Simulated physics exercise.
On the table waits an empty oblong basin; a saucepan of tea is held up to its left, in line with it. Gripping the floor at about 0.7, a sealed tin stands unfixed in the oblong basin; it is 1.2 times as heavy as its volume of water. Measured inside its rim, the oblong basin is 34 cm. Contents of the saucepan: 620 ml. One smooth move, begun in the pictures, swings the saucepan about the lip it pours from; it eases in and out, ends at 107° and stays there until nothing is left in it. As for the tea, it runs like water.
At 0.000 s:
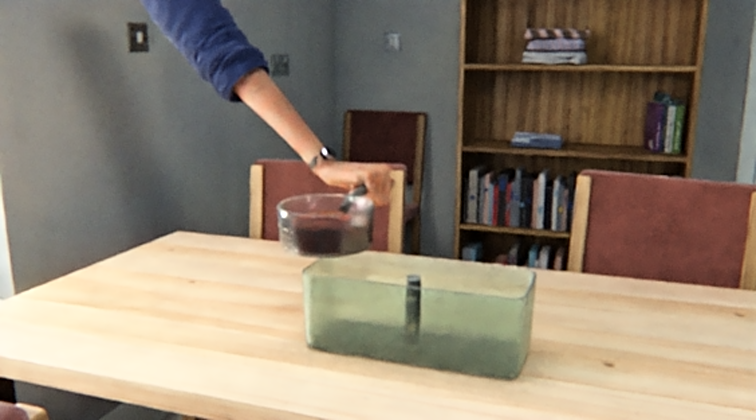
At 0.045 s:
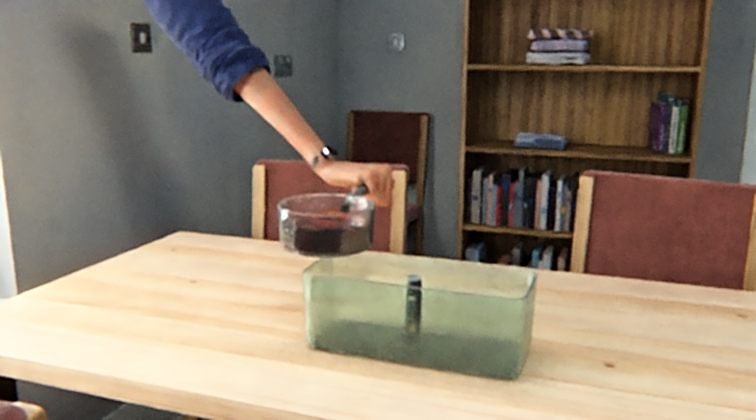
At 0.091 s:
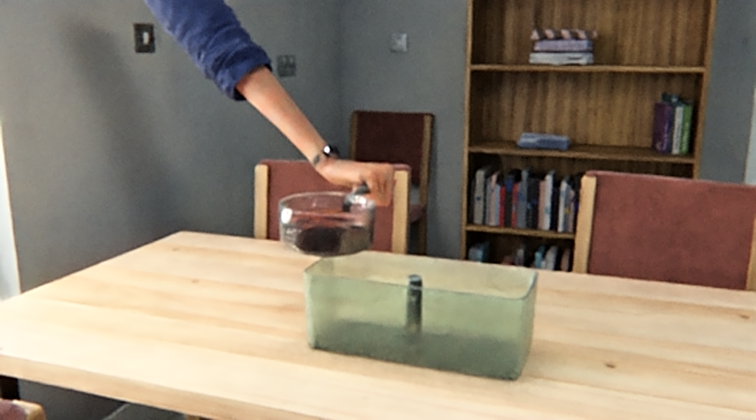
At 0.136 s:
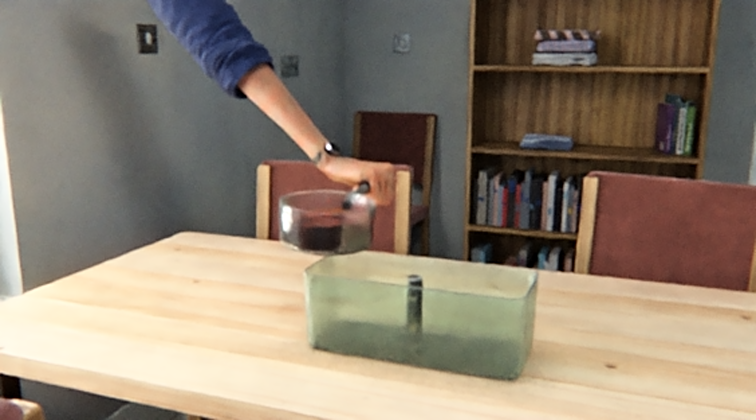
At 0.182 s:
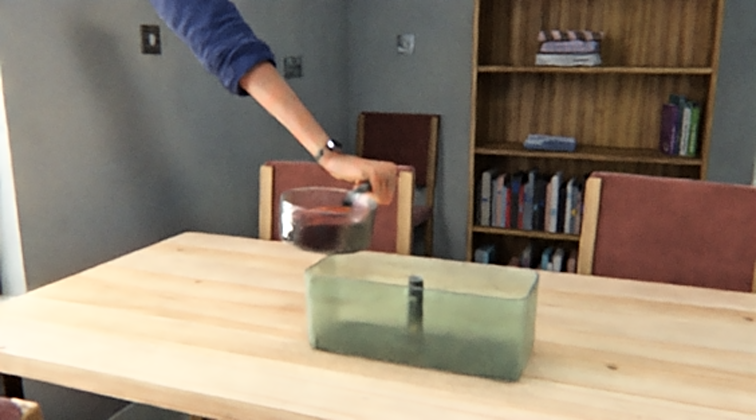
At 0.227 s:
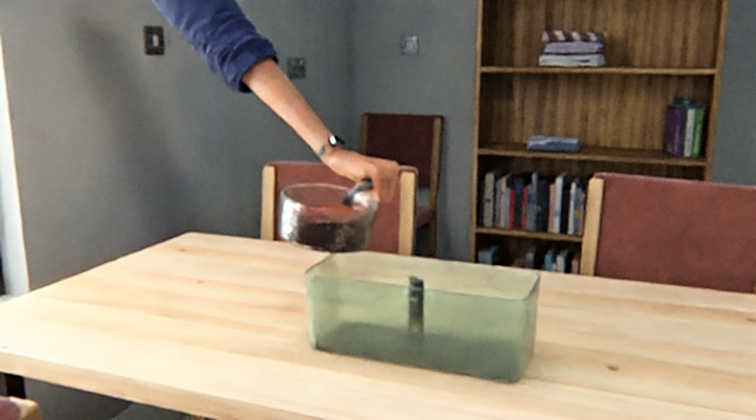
At first, a hand reaching in from the upper left holds a glass saucepan of dark tea level above a wooden table, just left of a greenish oblong basin with a dark upright object in it. Then the saucepan slowly begins to tilt slightly toward the basin, which stays still.
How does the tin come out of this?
It does not keel over.
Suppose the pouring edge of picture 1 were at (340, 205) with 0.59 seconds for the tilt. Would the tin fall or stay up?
Then the tin comes down.
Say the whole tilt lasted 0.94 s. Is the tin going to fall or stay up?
Then it keeps standing.
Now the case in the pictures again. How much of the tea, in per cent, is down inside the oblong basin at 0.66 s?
Near 4 in a hundred.
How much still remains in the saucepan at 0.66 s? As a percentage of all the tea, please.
Around 68 in a hundred.
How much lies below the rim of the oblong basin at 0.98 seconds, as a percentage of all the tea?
Around 74 in a hundred.
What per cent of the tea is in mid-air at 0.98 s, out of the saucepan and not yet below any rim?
Estimate: Around 16 per cent.
After 0.66 s the tilt is 64° and 67 per cent is still to pour; the tin stands where it began.
After 0.98 s the tilt is 100° and 11 per cent is still to pour; the tin stands where it began.
After 1.32 s the tilt is 107° and 0 per cent is still to pour; the tin stands where it began.
After 1.68 s the tilt is 107° and 0 per cent is still to pour; the tin stands where it began.
In the end the tin stands where it began.
